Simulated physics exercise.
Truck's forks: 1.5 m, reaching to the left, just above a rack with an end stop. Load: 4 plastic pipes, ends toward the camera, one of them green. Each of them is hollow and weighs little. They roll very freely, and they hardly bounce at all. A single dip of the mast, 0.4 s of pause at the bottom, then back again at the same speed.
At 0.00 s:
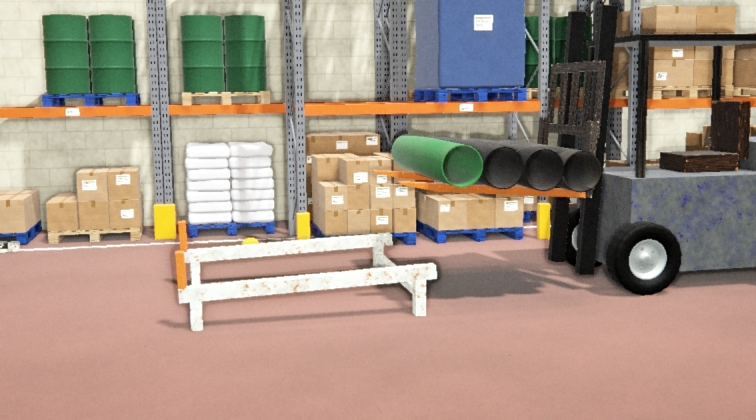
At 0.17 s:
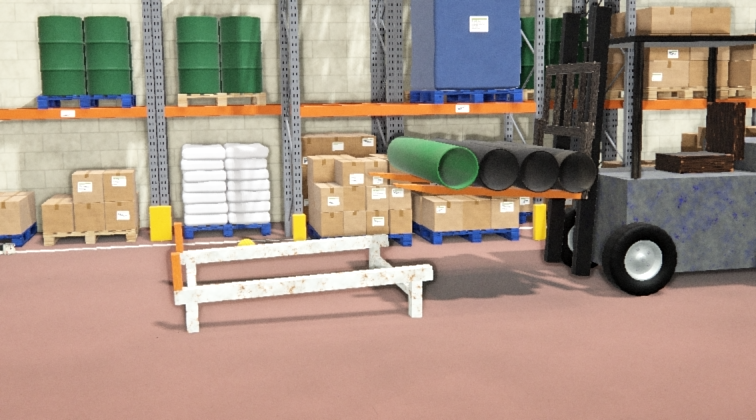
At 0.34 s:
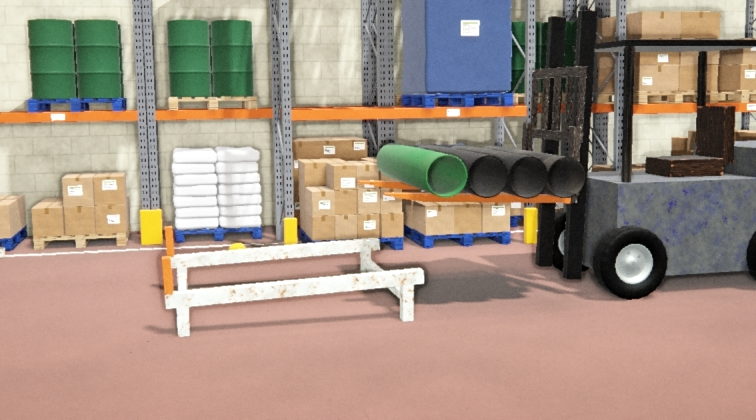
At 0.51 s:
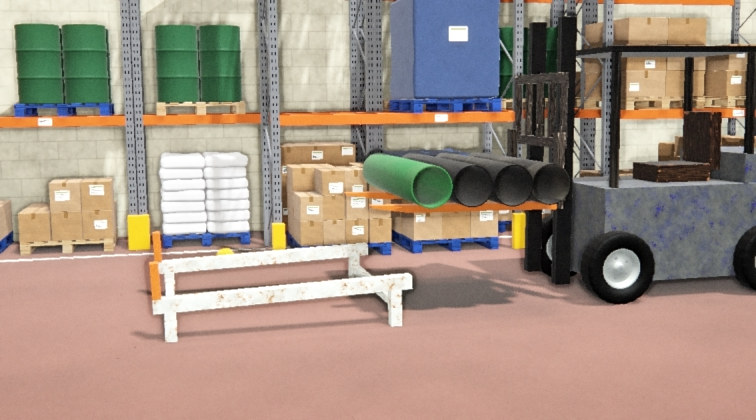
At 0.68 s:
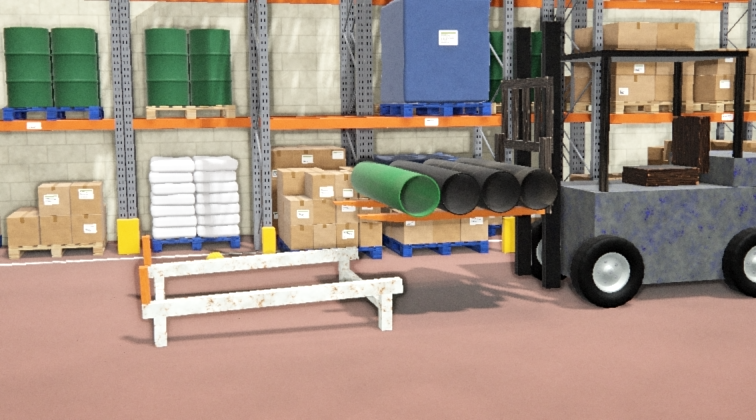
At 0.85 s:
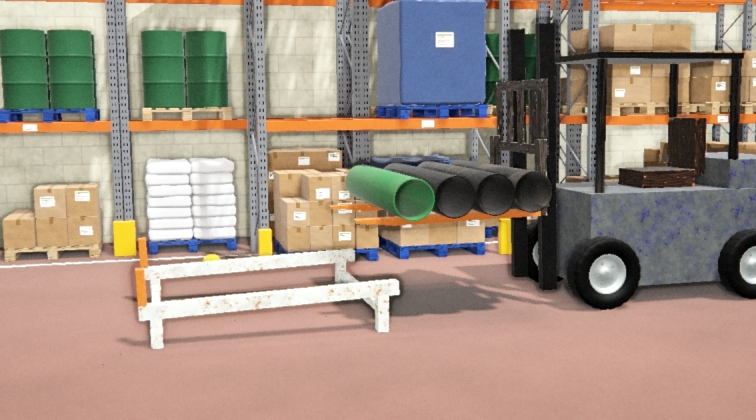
The forklift's raised forks, carrying one green pipe and three black ones above a low white rack, tilted slightly downward at their left ends, while the whole view shifted gradually, the warehouse shelves sliding left.
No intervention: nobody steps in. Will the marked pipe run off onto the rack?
Retained.
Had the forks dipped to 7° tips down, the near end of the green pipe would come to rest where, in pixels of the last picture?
Near pixel (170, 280).
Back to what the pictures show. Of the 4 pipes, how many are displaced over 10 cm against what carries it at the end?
That would be 0 of them.
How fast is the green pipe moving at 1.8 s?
Speed approx. 0.2 m/s.
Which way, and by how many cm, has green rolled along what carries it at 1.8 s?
Green 15 left.
Then, 1.8 s in, green is on the forks, 25 cm from the tips; 0 gone from the forks.
In the end (2.9 s), green is on the forks, 40 cm from the tips; 0 gone from the forks.
